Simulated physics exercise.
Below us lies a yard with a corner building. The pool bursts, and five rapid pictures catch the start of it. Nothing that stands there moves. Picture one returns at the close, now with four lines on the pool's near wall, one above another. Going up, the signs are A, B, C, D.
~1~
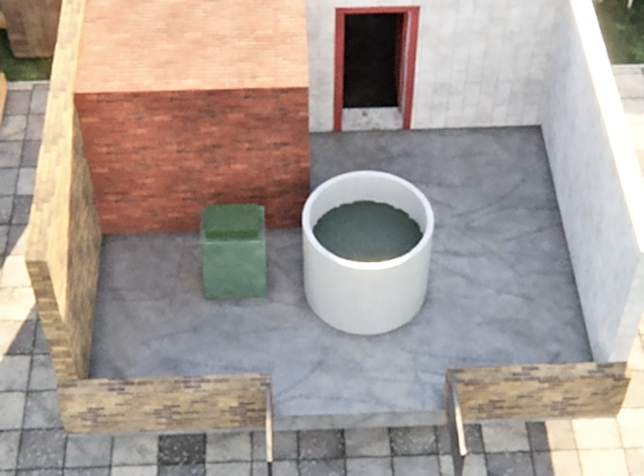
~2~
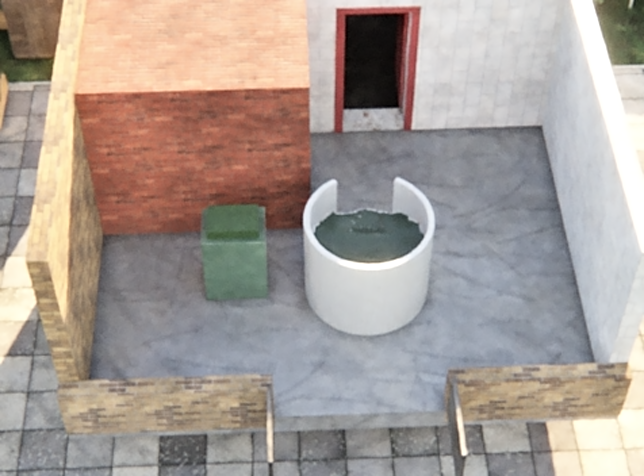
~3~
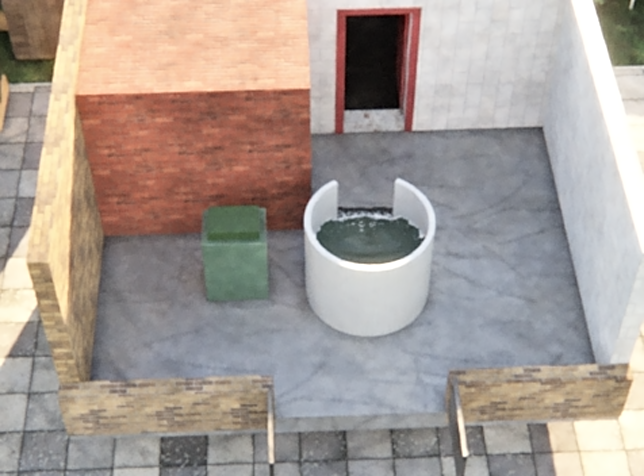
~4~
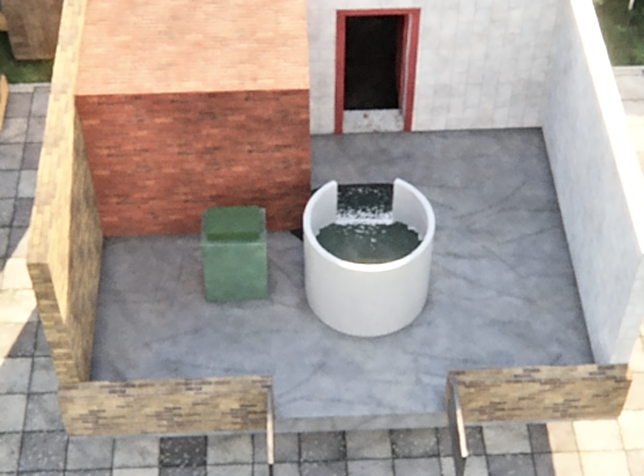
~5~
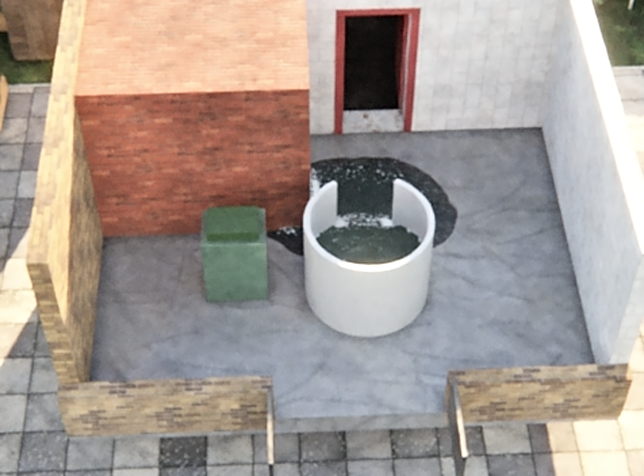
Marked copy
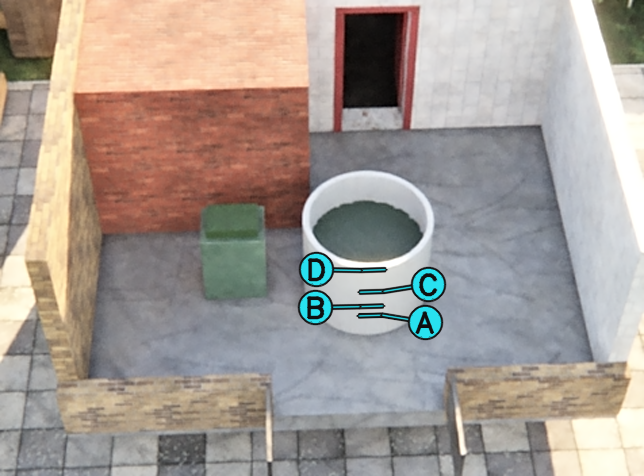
Dark green water pouring through a gap opening in the back of a round white pool, then spreading across a walled grey yard.
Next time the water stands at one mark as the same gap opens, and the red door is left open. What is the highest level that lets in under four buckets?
Level B.
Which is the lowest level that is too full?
That is level C.
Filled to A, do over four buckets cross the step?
No, that is safe.
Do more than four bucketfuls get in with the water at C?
Yes.
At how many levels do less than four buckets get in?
Two of them.
On the marked copy, A at (370, 315); B at (371, 306); C at (371, 291); D at (372, 270); from the bottom up A, B, C, D.
For level A, nothing gets over.
For level B, a bucket or two gets in.
For level C, about 11 bucketfuls get in.
For level D, dozens of bucketfuls pour in.
